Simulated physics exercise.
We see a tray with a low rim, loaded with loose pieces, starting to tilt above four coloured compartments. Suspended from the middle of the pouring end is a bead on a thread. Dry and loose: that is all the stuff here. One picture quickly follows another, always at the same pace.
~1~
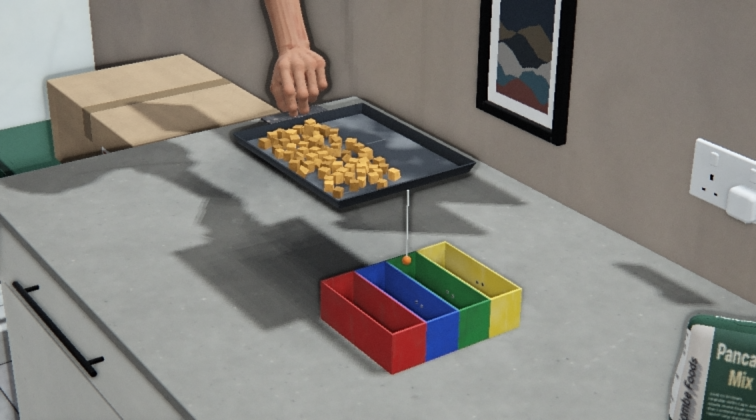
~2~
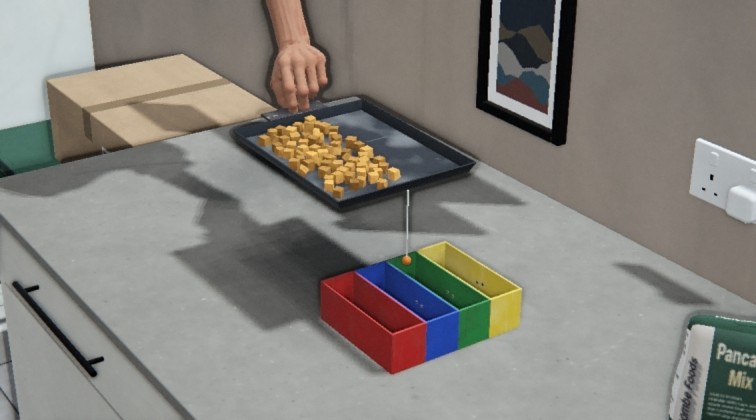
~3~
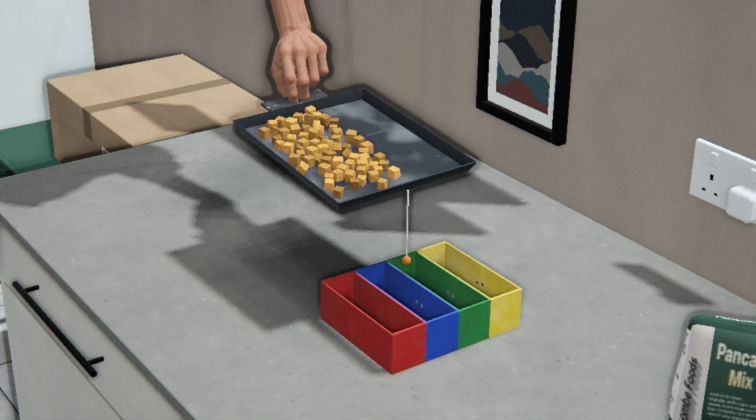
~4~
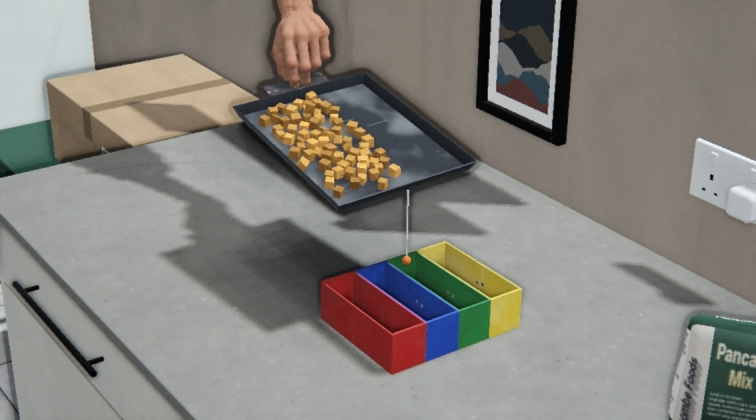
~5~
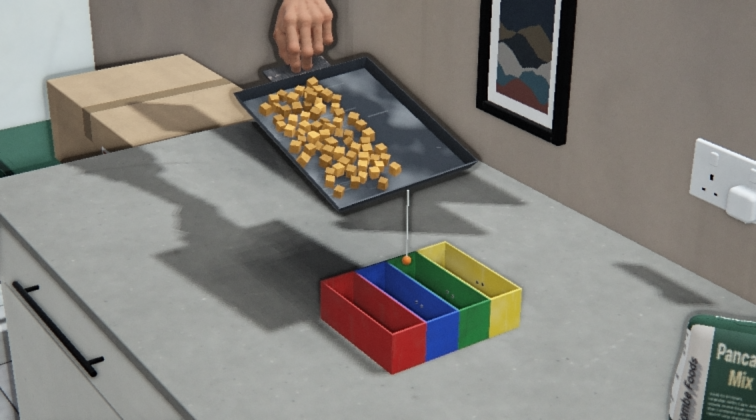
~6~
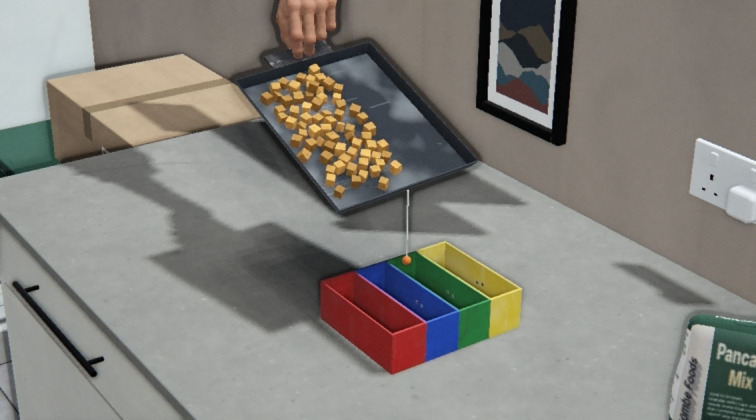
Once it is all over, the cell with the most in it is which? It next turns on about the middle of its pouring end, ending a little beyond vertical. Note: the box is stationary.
It is the red cell that has the most.
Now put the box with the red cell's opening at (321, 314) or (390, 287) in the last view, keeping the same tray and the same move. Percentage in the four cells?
The first comes to 100 percent and the second to 40 percent.
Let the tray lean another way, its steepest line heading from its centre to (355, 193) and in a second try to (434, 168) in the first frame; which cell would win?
In order, it comes out as that red cell and the yellow one.
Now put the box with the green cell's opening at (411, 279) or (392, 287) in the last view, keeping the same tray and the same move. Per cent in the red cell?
In the first position around 30 percent, in the second around 20 percent.
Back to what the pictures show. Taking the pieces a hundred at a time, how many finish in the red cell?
Close to 40 per cent.
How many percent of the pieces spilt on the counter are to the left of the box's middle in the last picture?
Roughly 90 percent.
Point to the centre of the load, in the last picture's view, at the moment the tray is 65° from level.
Look about (368, 195) in the last picture.
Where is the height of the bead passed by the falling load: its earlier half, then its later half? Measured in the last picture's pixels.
It goes through near (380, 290) first, then near (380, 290).
Soon after the last picture, tray tipped steeply; about two thirds on the tray; a stray few in the red cell; about a quarter falling or outside the box.
A little later, tray tipped past a quarter turn; about a third in the red cell; about a quarter in the blue cell; a small part in the green cell; a stray few in the yellow cell; about a quarter falling or outside the box.
Later still, tray tipped past a quarter turn; about a third in the red cell; about a quarter in the blue cell; a small part in the green cell; a stray few in the yellow cell; about a quarter falling or outside the box.
At rest, tray tipped past a quarter turn; about a third in the red cell; about a quarter in the blue cell; a small part in the green cell; a stray few in the yellow cell; about a quarter outside the box.
